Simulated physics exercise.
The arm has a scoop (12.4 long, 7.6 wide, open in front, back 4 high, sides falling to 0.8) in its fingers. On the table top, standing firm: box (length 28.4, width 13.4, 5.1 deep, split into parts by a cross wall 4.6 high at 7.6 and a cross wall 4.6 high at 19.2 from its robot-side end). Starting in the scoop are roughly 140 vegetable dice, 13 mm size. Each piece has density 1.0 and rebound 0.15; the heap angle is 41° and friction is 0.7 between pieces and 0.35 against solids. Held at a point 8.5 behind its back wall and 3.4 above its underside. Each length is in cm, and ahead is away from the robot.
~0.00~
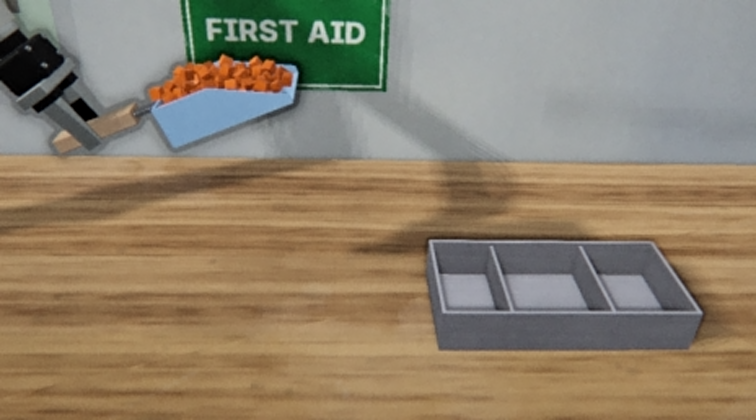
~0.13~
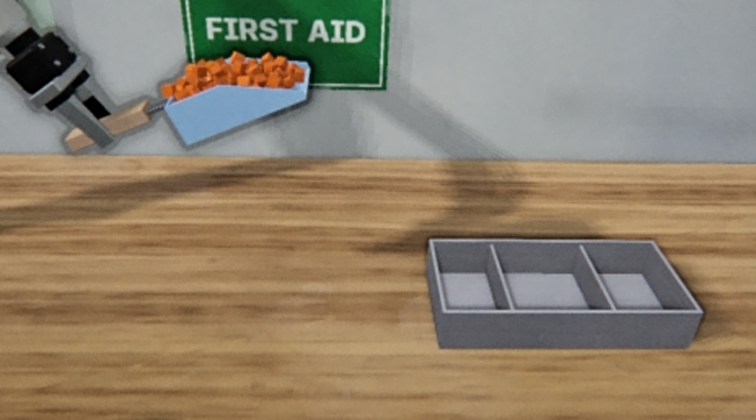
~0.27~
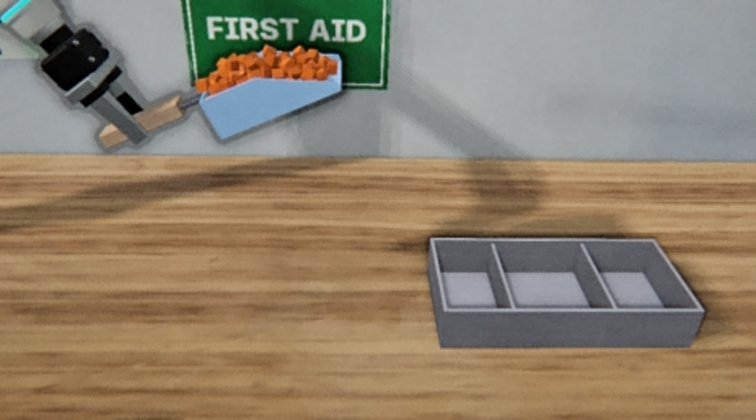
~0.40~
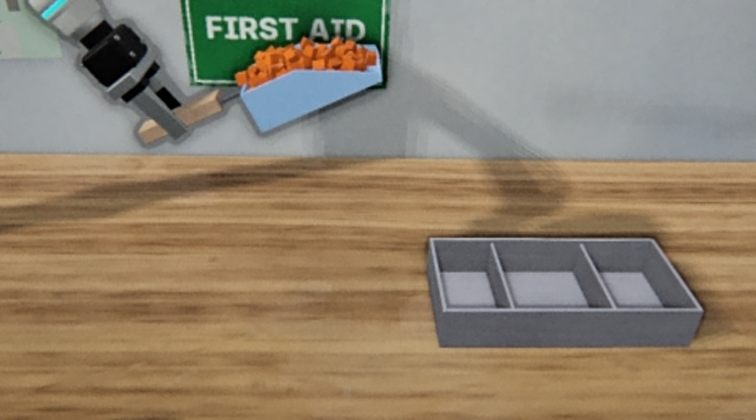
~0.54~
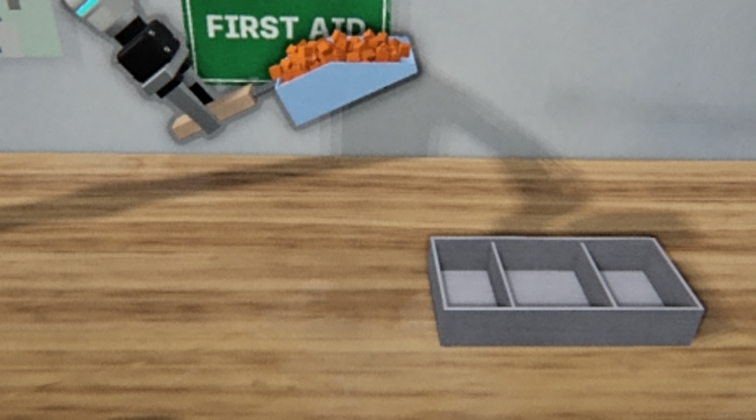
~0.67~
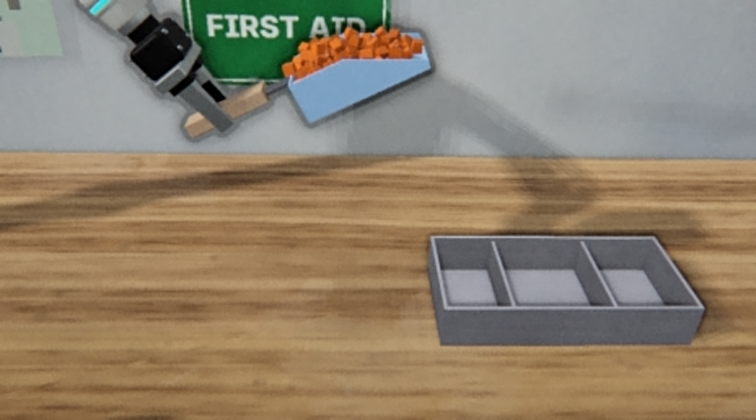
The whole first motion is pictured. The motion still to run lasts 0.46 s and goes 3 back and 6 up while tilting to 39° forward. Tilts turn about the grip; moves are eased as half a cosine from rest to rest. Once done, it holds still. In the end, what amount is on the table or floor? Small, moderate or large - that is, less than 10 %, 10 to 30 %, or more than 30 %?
Large.
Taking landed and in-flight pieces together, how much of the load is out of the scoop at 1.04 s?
By then about 5 % is out.
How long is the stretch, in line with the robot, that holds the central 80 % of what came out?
I'd estimate near 8 cm.
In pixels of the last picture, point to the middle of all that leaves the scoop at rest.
(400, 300).
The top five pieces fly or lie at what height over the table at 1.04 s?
They are some 26 centimetres up.
After 0.85 s, tilted 4° backward, highest piece 30 above the table; 144 on the scoop.
After 1.04 s, tilted 33° forward, highest piece 27 above the table; 139 on the scoop, 5 in flight or on a rim.
After 1.33 s, tilted 39° forward, highest piece 20 above the table; 49 on the scoop, 43 on the table or floor, 52 in flight or on a rim.
After 2.38 s, tilted 39° forward, highest piece 3 above the table; 144 on the table or floor.
In the end, 144 on the table or floor. That is 100 % on the table or floor.
